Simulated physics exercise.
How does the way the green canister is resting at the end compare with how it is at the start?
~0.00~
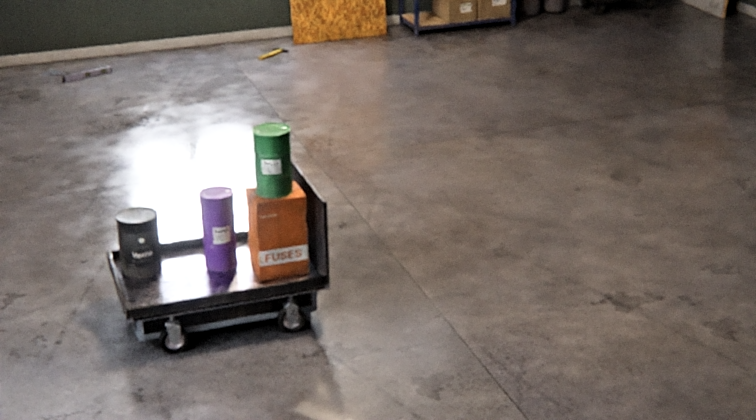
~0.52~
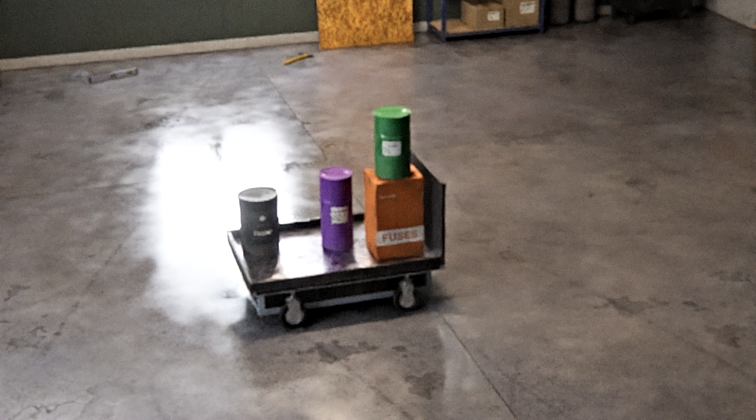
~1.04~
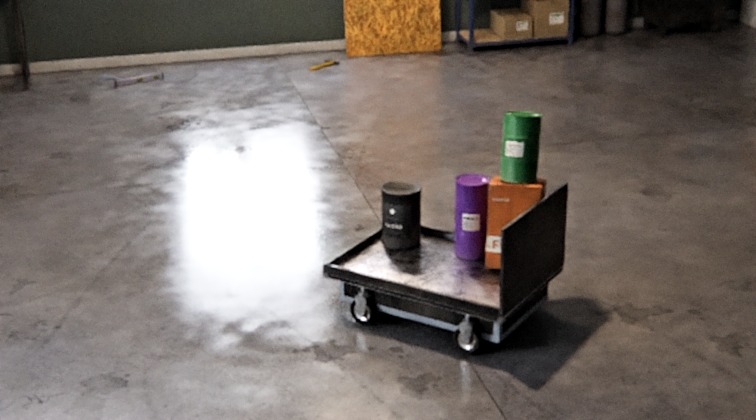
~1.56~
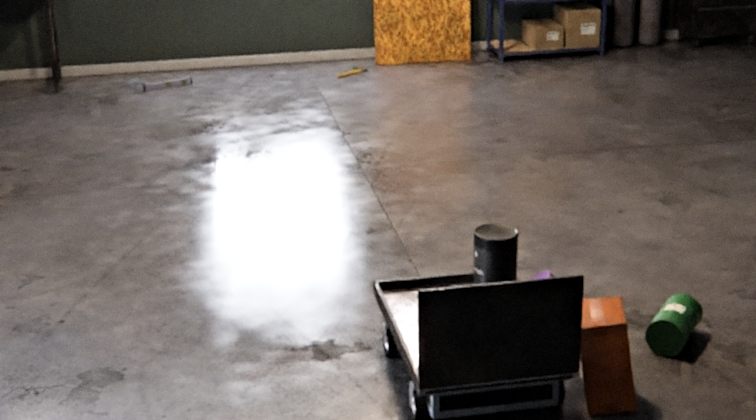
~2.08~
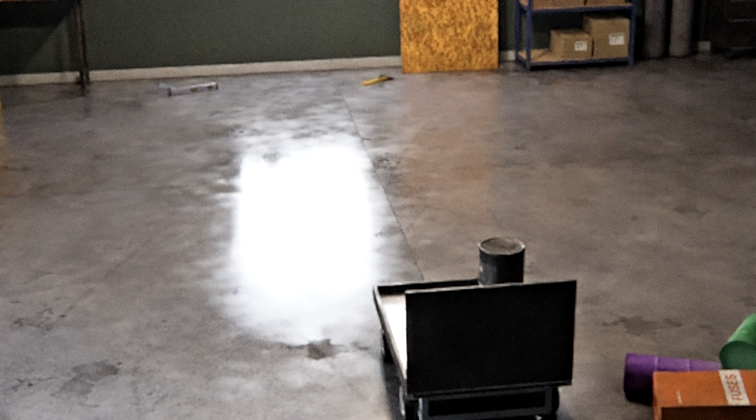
At the start the green canister stands upright on top of the orange box on the cart. At the end it lies on its side on the floor to the right of the cart.
